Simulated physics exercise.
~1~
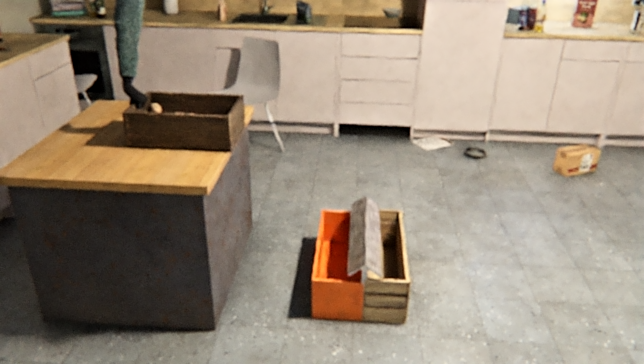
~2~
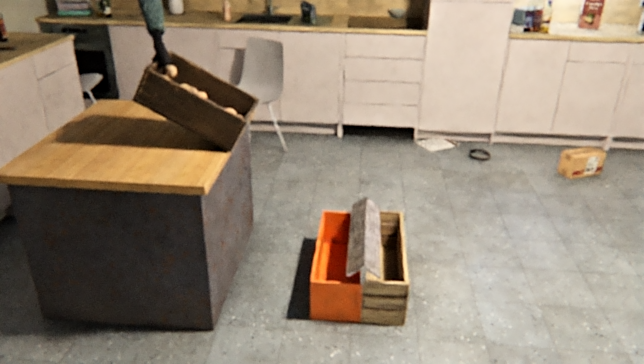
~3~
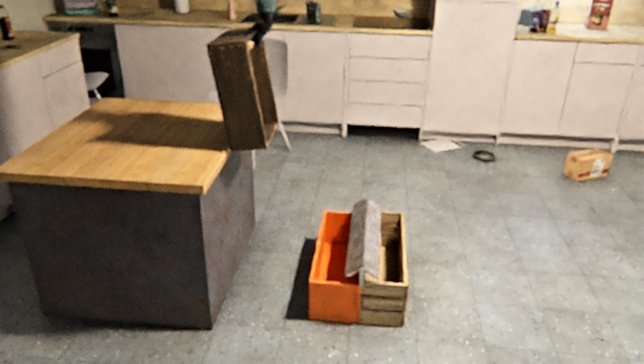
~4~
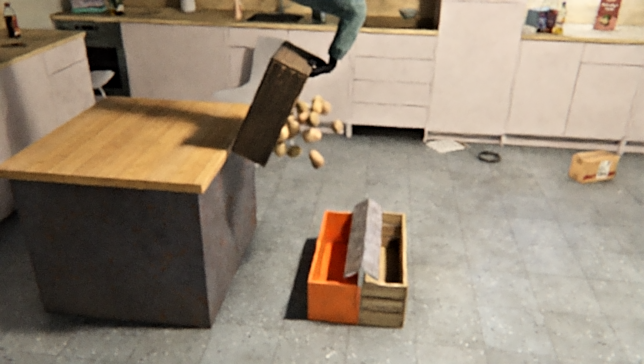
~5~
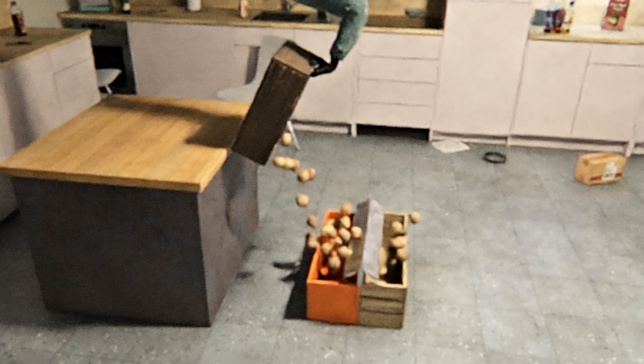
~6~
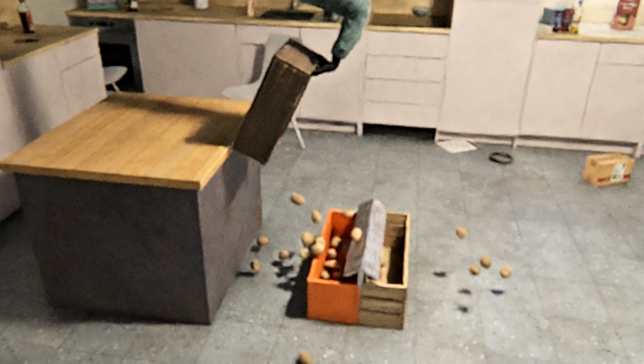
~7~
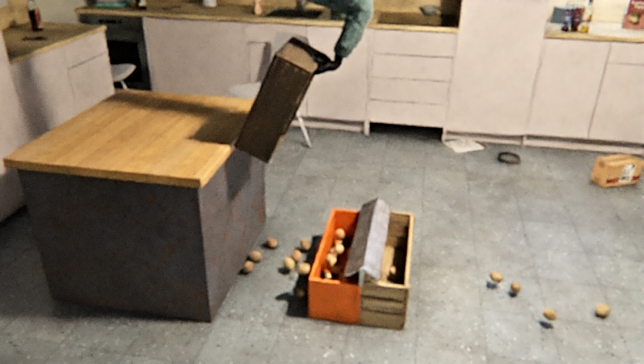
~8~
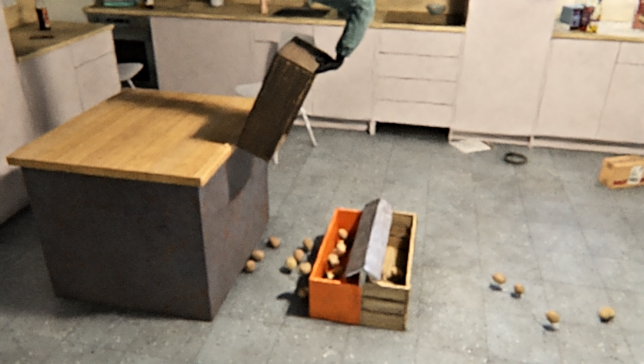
In a kitchen, a gloved arm tips potatoes from a crate into boxes, spilling some.
